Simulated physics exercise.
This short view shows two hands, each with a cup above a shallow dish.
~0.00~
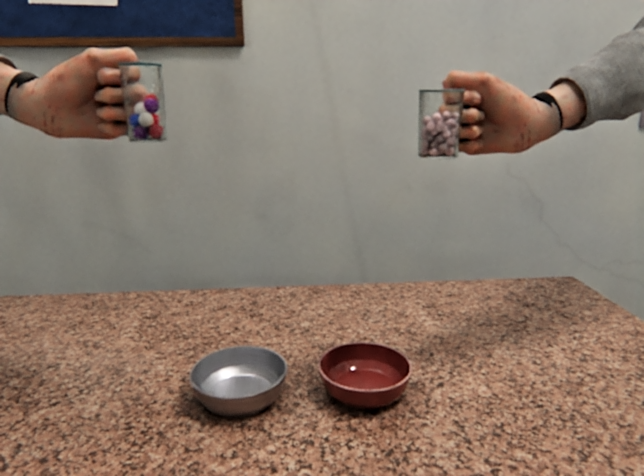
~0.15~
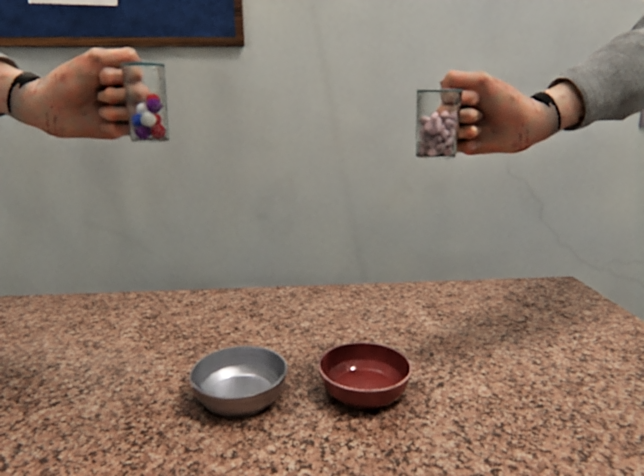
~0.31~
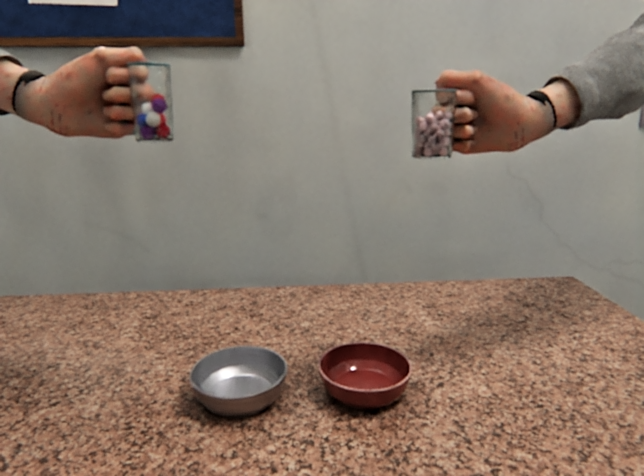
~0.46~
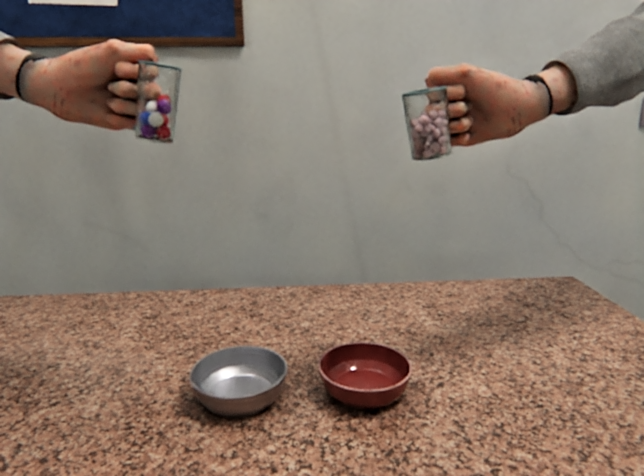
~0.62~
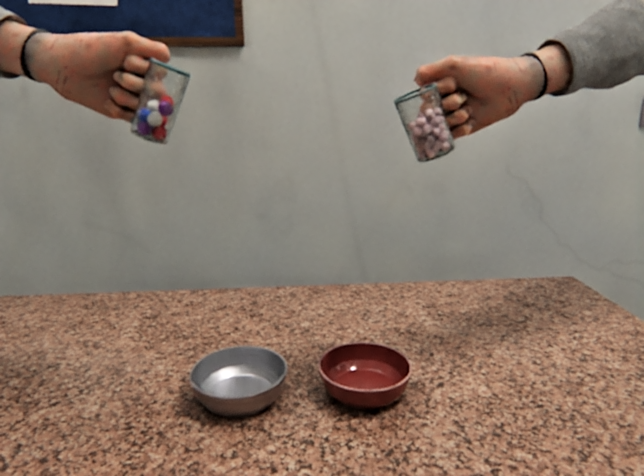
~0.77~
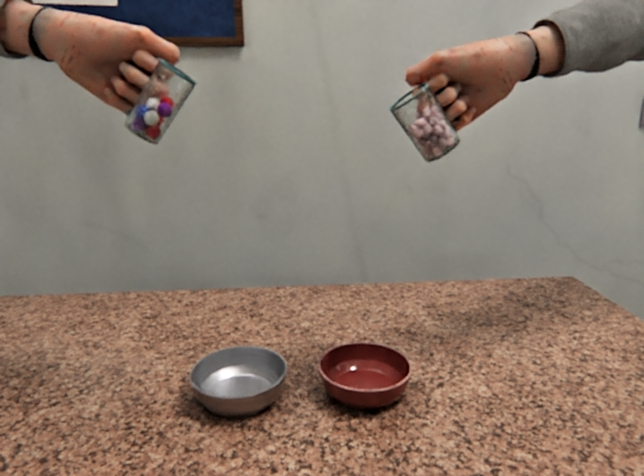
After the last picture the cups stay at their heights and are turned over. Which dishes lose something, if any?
One by one: Left: Bits lost. Right: Bits lost.
By 1.13 s, left, every one still in the cup; right, every one still in the cup.
By 1.51 s, left, every one still in the cup; right, almost all still in the cup, just a few in the air.
By 1.96 s, left, about a tenth in the dish, the larger part in the air; right, roughly a quarter in the dish, about a tenth outside the dish, roughly two thirds in the air.
When it is over (3.0 s), left, roughly a third in the dish, roughly two thirds outside the dish; right, roughly half in the dish, roughly half outside the dish.
